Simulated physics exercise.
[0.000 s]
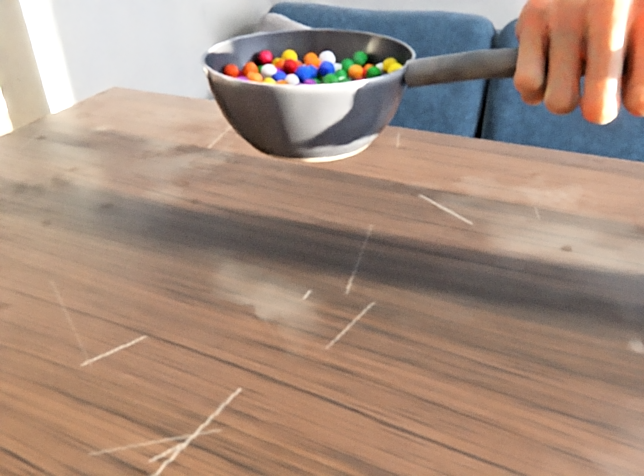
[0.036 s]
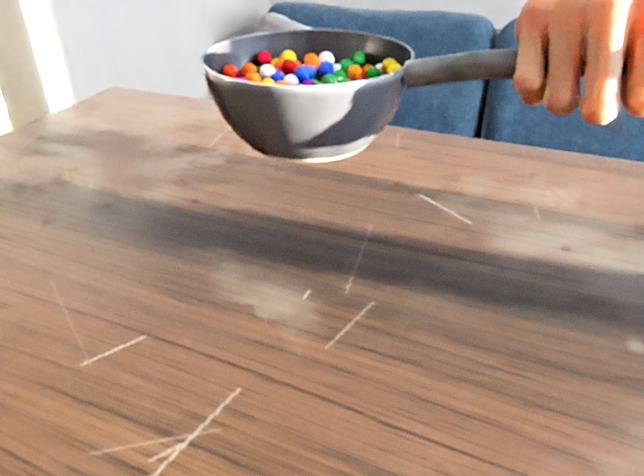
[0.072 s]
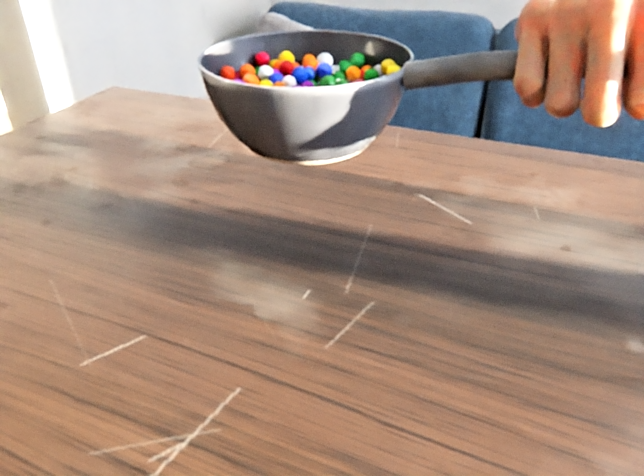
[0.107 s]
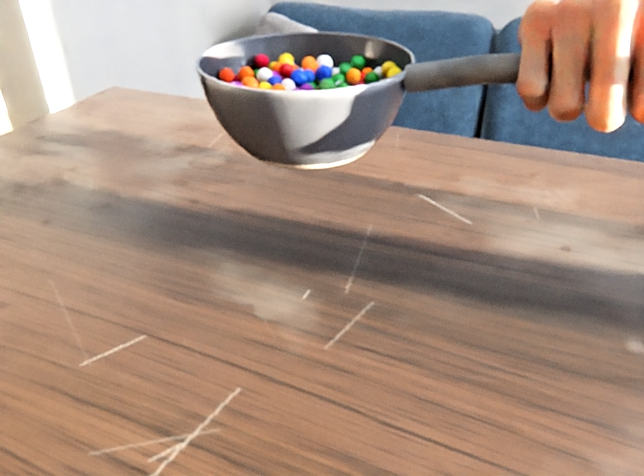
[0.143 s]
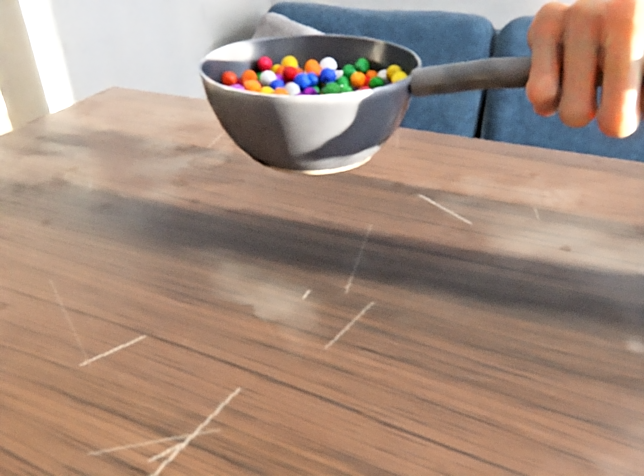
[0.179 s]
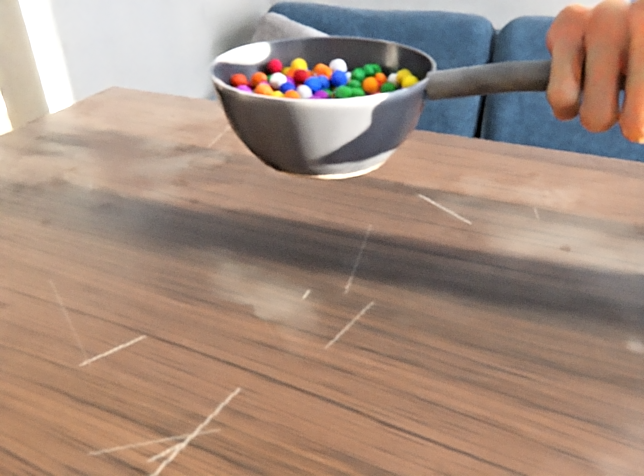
Above a scratched wooden table, a hand lowers a bowl of colourful marbles slightly, then shifts it right.
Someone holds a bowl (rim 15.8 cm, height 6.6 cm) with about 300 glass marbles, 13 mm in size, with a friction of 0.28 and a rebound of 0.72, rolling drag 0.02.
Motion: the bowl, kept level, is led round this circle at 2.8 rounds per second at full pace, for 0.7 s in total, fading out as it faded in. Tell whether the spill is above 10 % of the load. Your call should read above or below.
My call is below.
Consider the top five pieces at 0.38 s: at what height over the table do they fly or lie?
Roughly 20 cm.
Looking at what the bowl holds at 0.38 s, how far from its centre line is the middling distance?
4.0 cm, roughly.
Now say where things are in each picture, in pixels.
The first picture shows bowl at (310, 100); tilt 0 degrees; moved 0.0 cm; top of the load at (311, 60).
The second picture shows bowl at (309, 100); tilt 0 degrees; moved 0.1 cm; top of the load at (311, 61).
The third picture shows bowl at (307, 102); tilt 0 degrees; moved 0.6 cm; top of the load at (309, 62).
The fourth picture shows bowl at (307, 106); tilt 0 degrees; moved 1.2 cm; top of the load at (309, 64).
The fifth picture shows bowl at (311, 111); tilt 0 degrees; moved 2.1 cm; top of the load at (312, 68).
The sixth picture shows bowl at (323, 115); tilt 0 degrees; moved 3.1 cm; top of the load at (368, 72). Its speed is now 0.38 m/s.
After 0.38 s, bowl 100 %; middle of the pieces not yet landed near (343, 94).
After 0.56 s, bowl 100 %; middle of the pieces not yet landed near (320, 112).
After 0.71 s, bowl 100 %; middle of the pieces not yet landed near (359, 111).
After 0.86 s, bowl 100 %; middle of the pieces not yet landed near (359, 111).
At rest (1.2 s), bowl 100 %.
